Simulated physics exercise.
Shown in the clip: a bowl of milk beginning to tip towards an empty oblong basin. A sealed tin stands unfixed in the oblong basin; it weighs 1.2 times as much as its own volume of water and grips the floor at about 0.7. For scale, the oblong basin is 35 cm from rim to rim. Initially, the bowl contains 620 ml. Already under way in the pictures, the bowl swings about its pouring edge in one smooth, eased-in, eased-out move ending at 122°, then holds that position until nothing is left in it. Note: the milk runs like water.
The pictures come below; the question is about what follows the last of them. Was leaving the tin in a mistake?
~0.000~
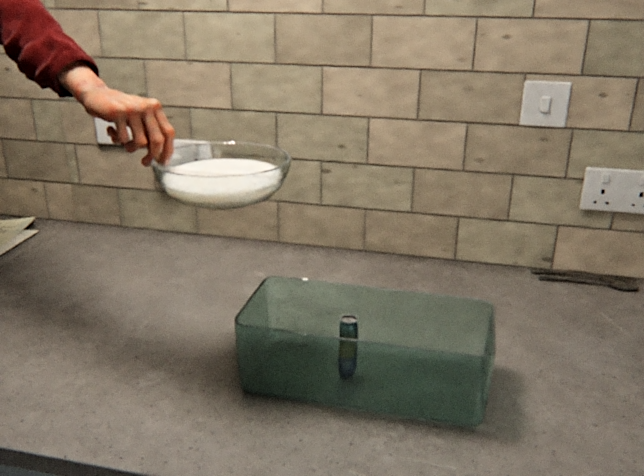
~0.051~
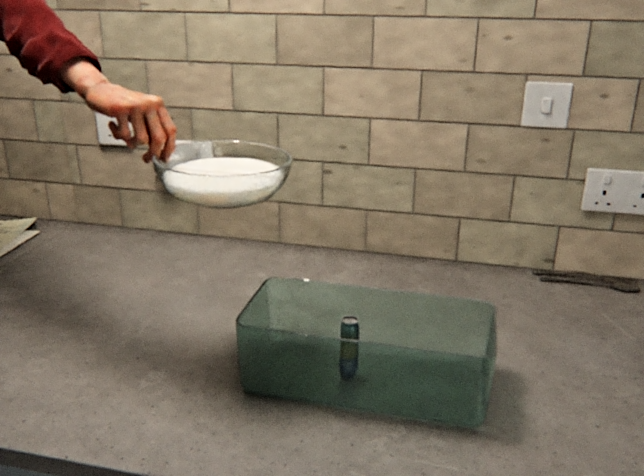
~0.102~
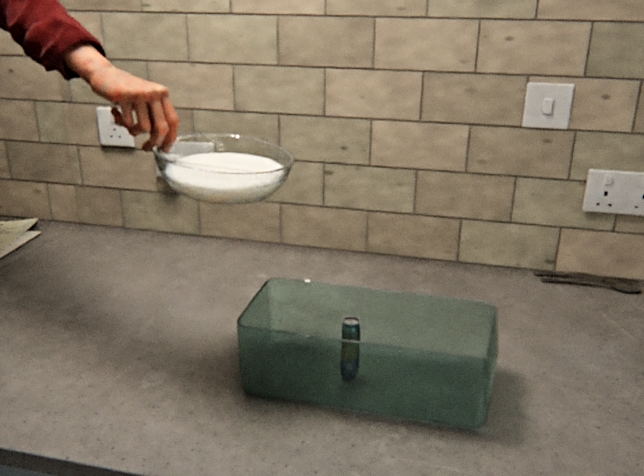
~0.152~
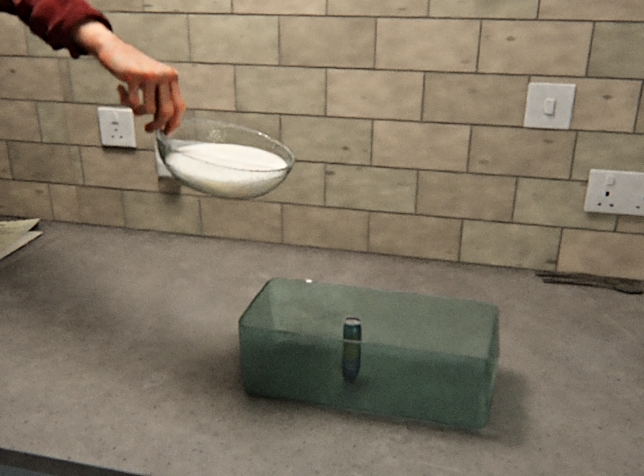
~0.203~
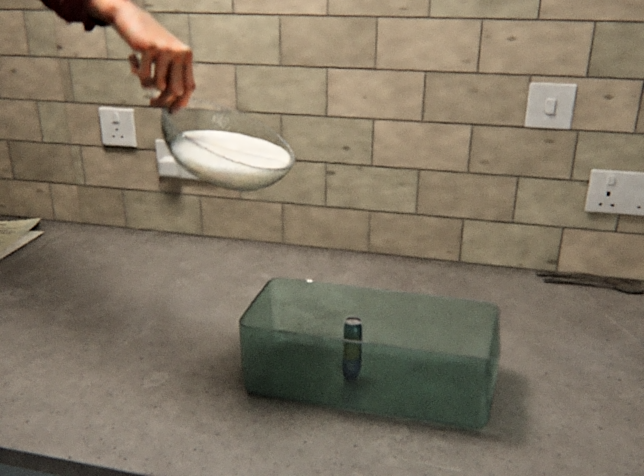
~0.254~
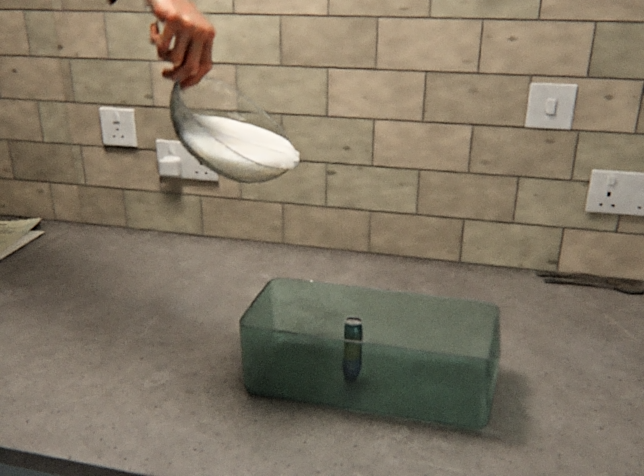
It capsizes.
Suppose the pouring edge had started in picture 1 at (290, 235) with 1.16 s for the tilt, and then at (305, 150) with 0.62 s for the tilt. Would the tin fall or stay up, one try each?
The tin stays vertical the first time and overturns the second time.
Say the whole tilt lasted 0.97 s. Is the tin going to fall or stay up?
Result: Tin still standing.
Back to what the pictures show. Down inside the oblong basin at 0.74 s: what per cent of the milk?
That comes to about 92 percent.
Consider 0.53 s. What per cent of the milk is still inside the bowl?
Roughly 1 percent.
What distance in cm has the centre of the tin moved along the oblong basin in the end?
The tin's middle ends up about 7.5 cm along the basin.
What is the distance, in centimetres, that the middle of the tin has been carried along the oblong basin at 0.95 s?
Measured centre to centre, about 6 cm.
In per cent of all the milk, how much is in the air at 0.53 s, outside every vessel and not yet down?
About 90 per cent.
By 0.53 s the tilt is 108° and 1 per cent is still to pour; the tin stands where it began.
By 0.74 s the tilt is 122° and 0 per cent is still to pour; the tin stands 1 cm from where it began.
By 0.95 s the tilt is 122° and 0 per cent is still to pour; the tin lies on its side.
By 1.18 s the tilt is 122° and 0 per cent is still to pour; the tin lies on its side.
At rest the tin lies on its side.
